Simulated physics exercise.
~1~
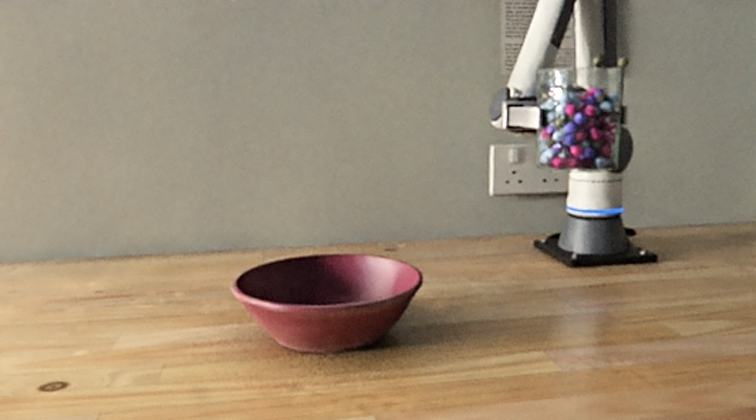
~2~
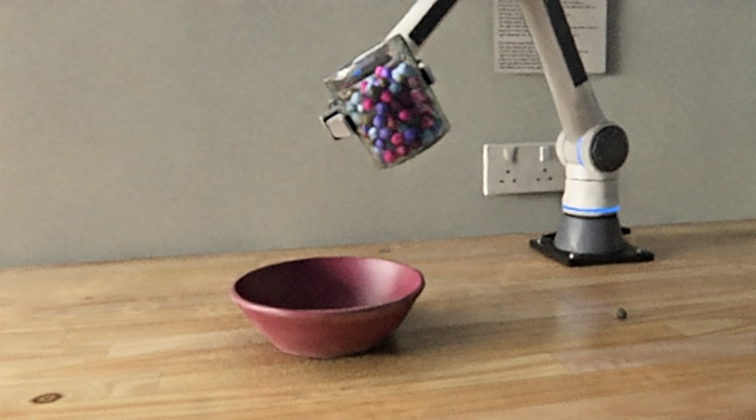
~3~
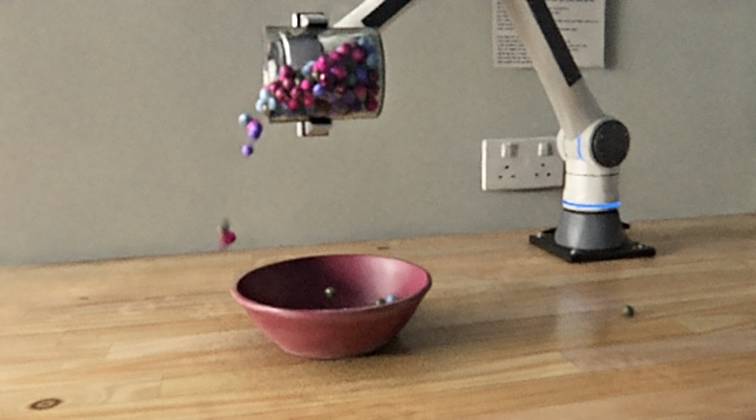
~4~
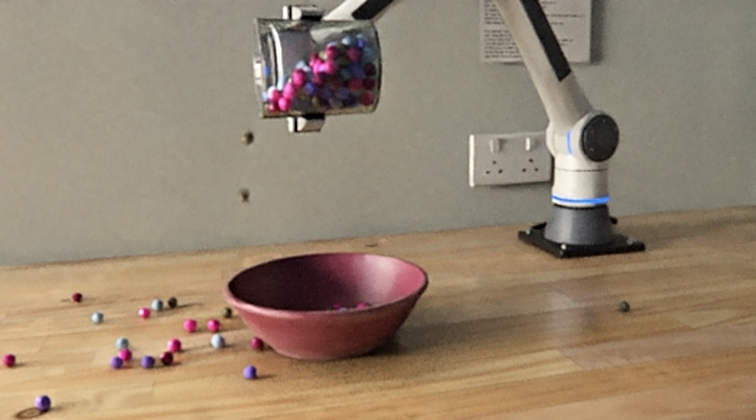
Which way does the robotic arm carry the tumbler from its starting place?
The arm carries the tumbler to the left, away from its base and towards the space above the bowl.
On a wooden table top against a plain grey wall, a robotic arm holds a clear tumbler full of small round sweets in pink, purple and blue, with a dark red bowl standing nearby. The arm carries the tumbler left towards the bowl, leaning it on the way, and one sweet lies on the wood near the arm's base. It then tips the tumbler onto its side above the bowl, and sweets spill from the open end. Some land in the bowl, while others scatter across the table to its left. Finally, many sweets remain in the tumbler as a few last ones fall.
